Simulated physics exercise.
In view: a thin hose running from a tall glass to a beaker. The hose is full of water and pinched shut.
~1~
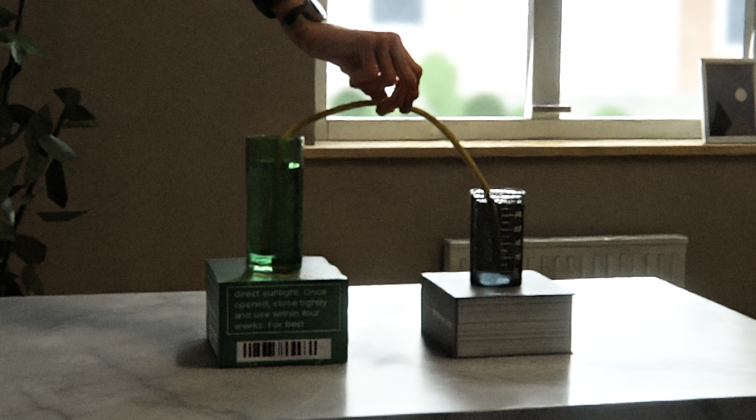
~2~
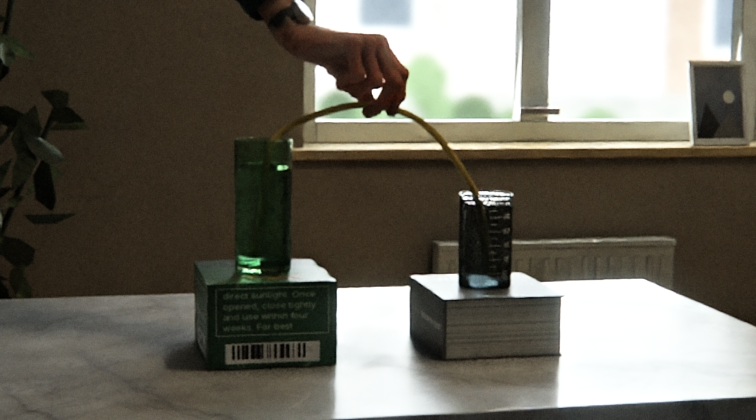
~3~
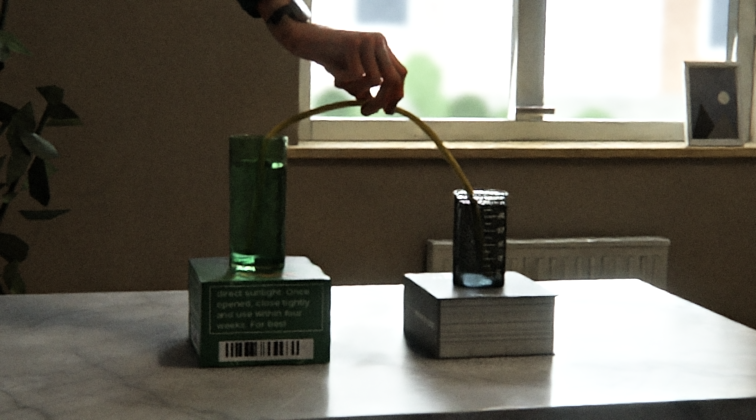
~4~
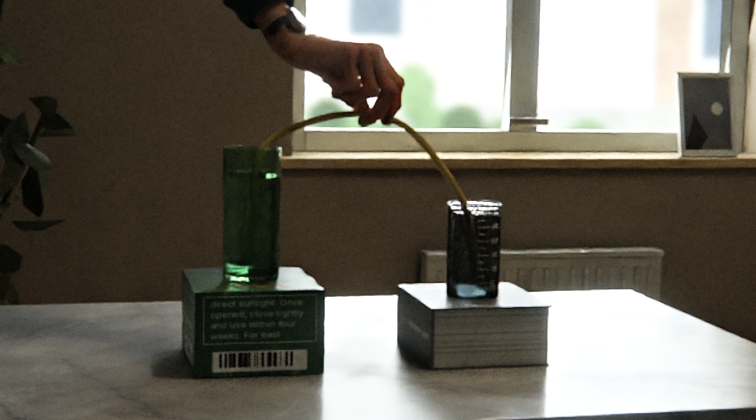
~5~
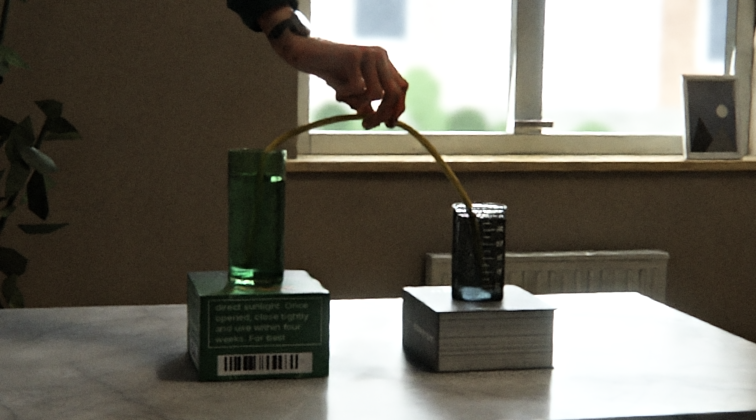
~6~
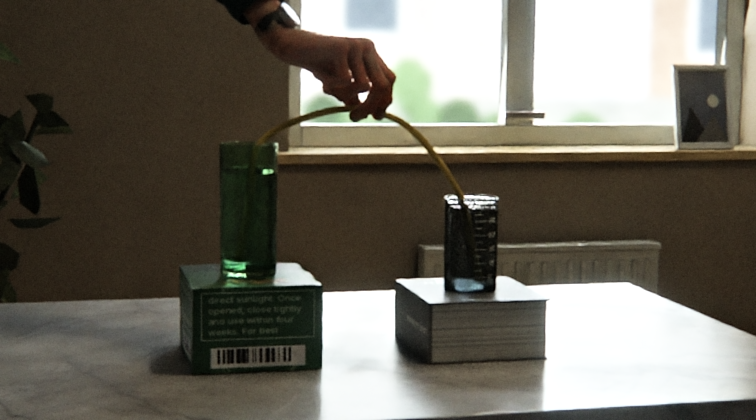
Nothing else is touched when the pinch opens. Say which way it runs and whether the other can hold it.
Flow is towards the right one, and the taker runs over.
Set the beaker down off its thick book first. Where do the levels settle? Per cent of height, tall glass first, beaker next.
Near 10 and 100 in a hundred.
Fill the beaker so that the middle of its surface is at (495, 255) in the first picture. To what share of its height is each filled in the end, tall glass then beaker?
Near 40 and 80 in a hundred.
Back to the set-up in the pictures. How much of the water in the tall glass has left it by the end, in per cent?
Near 30 in a hundred.
A moment on, the tall glass is about two thirds full; the beaker is full to the brim.
Further on, the tall glass is about two thirds full; the beaker is full to the brim; a puddle lies under the lower one.
When it is over, the tall glass is about half full; the beaker is full to the brim; a puddle lies under the lower one; the two surfaces are level.
